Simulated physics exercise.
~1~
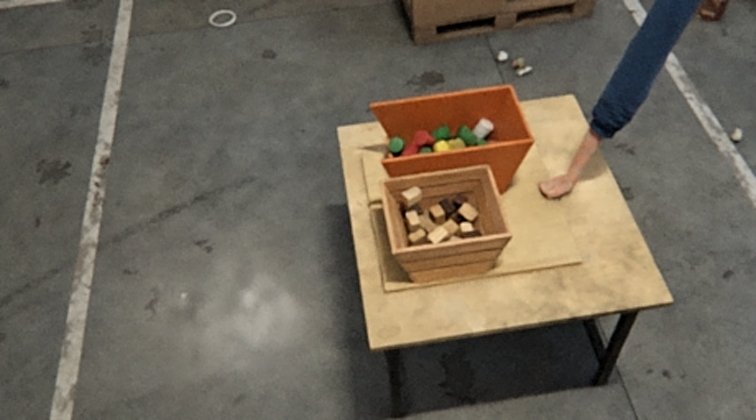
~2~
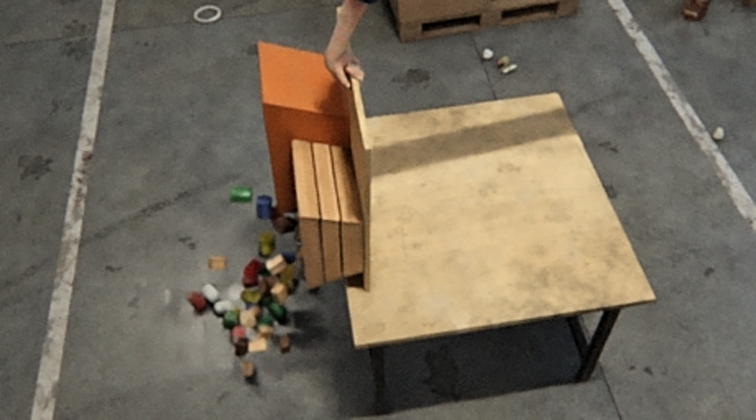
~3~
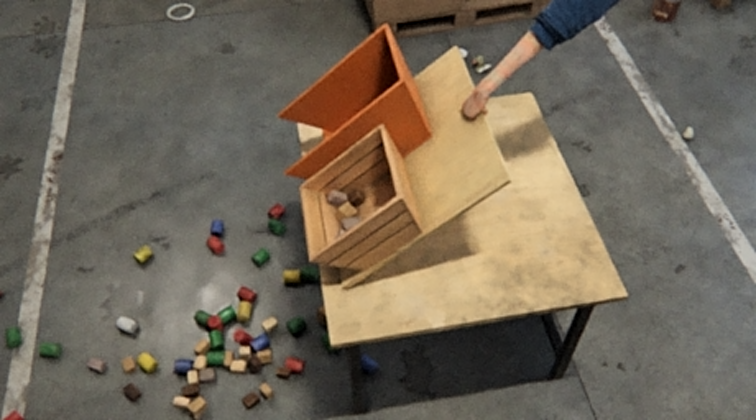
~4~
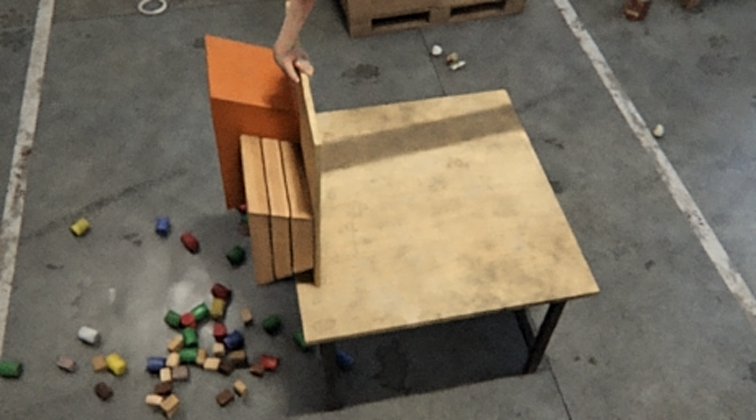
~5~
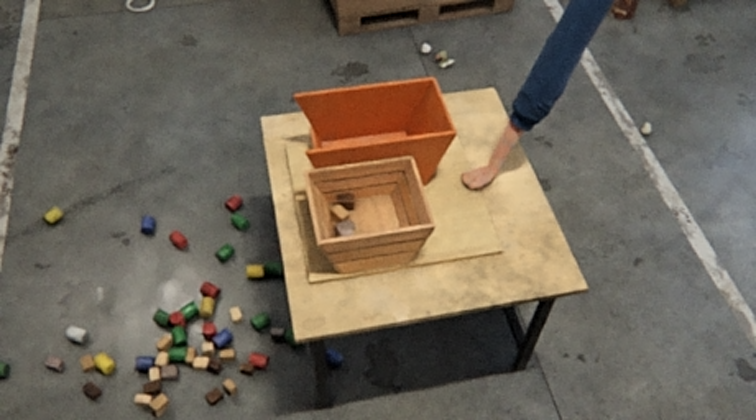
Hand tilting a board with orange and wooden baskets leftward twice, spilling coloured pieces and wooden blocks, then lowering it flat.
